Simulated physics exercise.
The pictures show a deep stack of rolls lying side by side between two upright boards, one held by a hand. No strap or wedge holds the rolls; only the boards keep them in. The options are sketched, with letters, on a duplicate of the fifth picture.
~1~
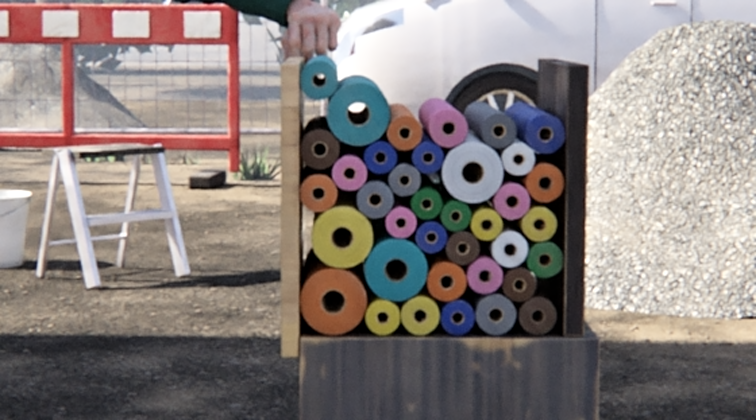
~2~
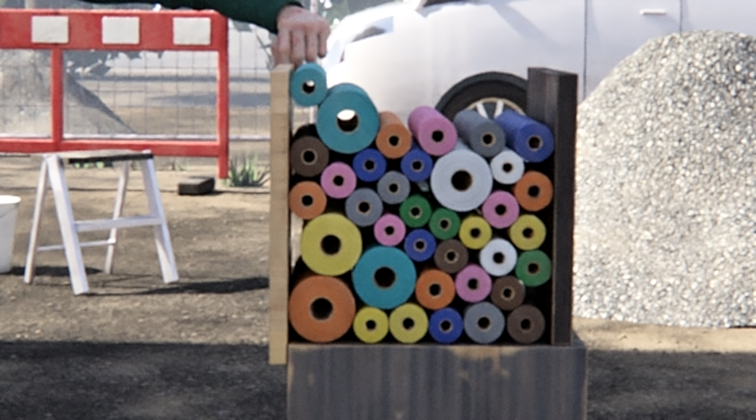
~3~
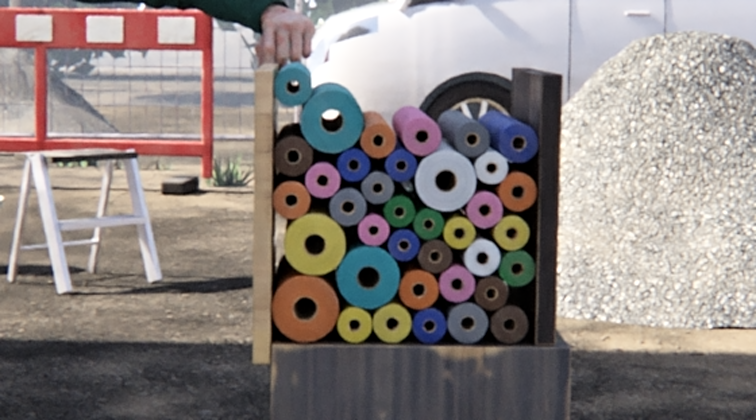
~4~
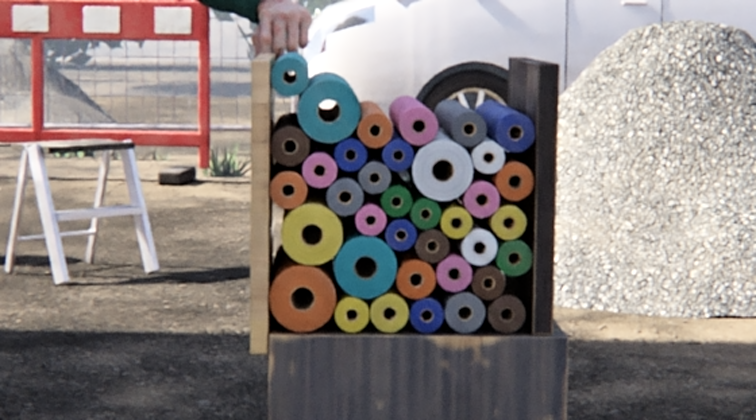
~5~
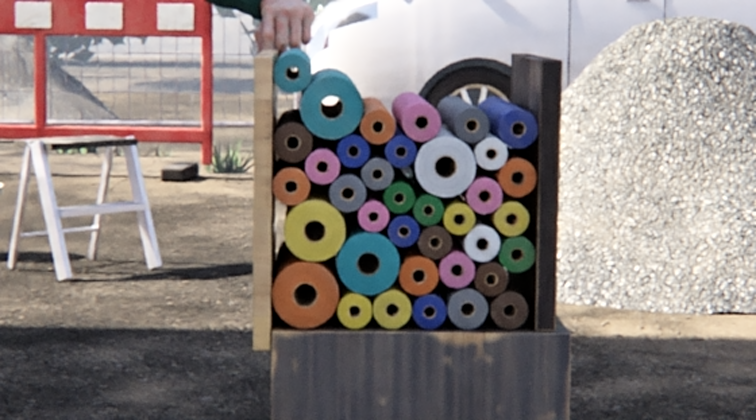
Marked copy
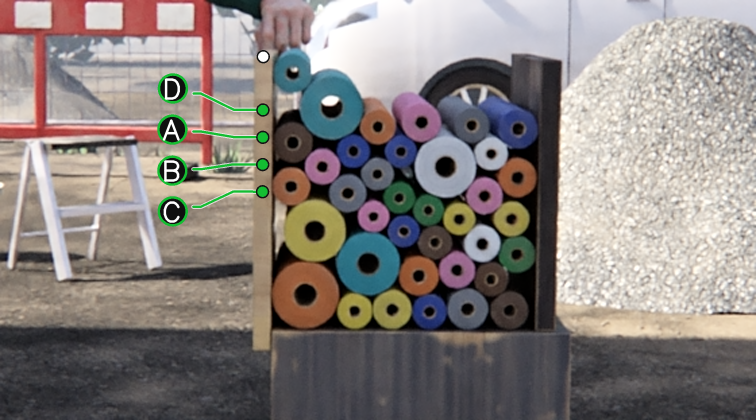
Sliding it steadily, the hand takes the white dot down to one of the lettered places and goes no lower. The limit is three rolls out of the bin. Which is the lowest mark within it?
Stop at C.
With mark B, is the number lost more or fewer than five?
It loses fewer than five.
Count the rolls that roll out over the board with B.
It comes to one.
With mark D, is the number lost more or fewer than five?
Fewer than five.
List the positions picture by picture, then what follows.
The first frame shows a pink roll (512, 202); a turquoise roll (359, 114); a blue roll (545, 134).
The second frame shows a blue roll (534, 143); side board (283, 202).
The third frame shows an orange roll (305, 309); a brown roll (509, 325).
The fourth frame shows a pink roll (454, 274); a white roll (479, 248).
The fifth frame shows a yellow roll (459, 219); a pink roll (484, 196); a turquoise roll (332, 108).
On the marked copy, A at (263, 137); B at (262, 165); C at (262, 192); D at (263, 110); the white dot at (263, 57).
Taking C. A third of the way, top of the board (272, 117).
Two thirds of the way, top of the board (272, 187).
When it is over, top of the board (272, 191), three out over the board.
As for the rest, A one out over the board; B one out over the board; D none out over the board.
